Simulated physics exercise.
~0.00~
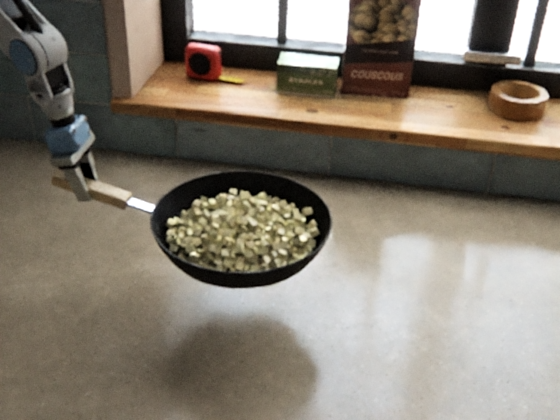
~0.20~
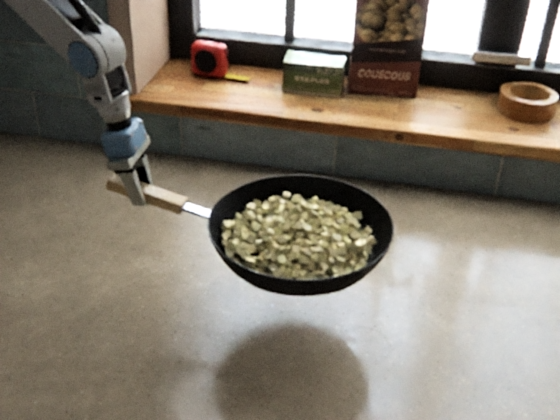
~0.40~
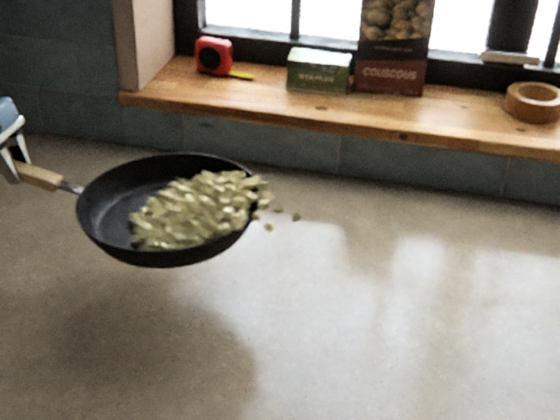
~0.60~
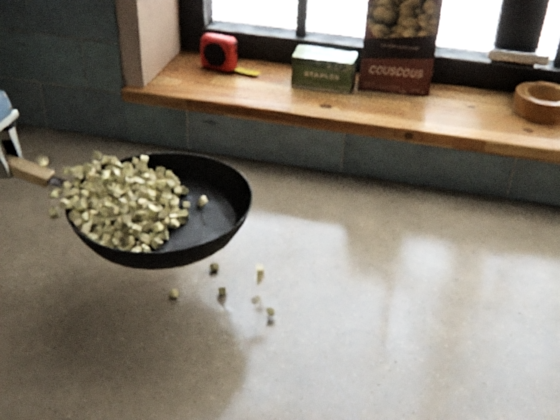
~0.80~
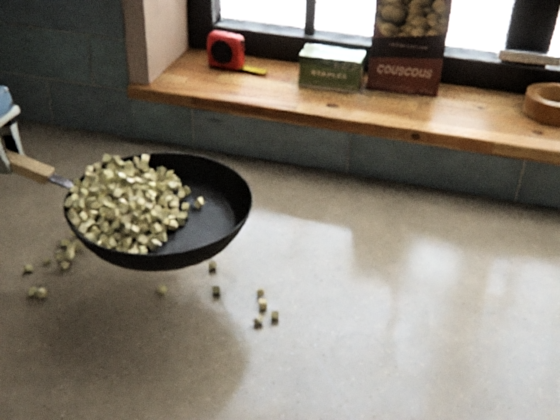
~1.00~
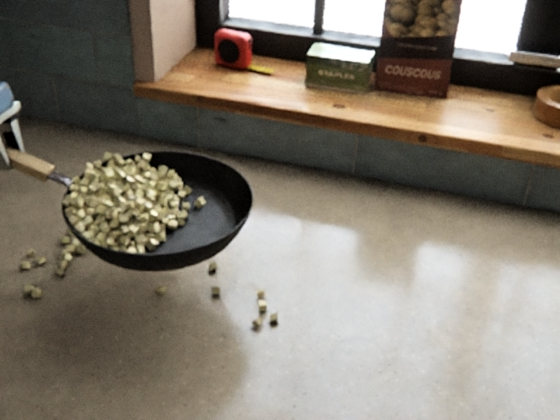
A black frying pan heaped with pale green vegetable dice hangs above a grey-brown counter, gripped by a grey and blue robot arm at the left and seen from slightly above. Behind it, a wooden windowsill holds a red tape measure, a green box, a couscous box and a roll of tape. The arm first carries the pan a little to the right, then swings it sharply back left. The dice surge to the right rim, then slide towards the handle, and some spill over. The pan stops level, still mostly loaded, with a few dice scattered on the counter below.
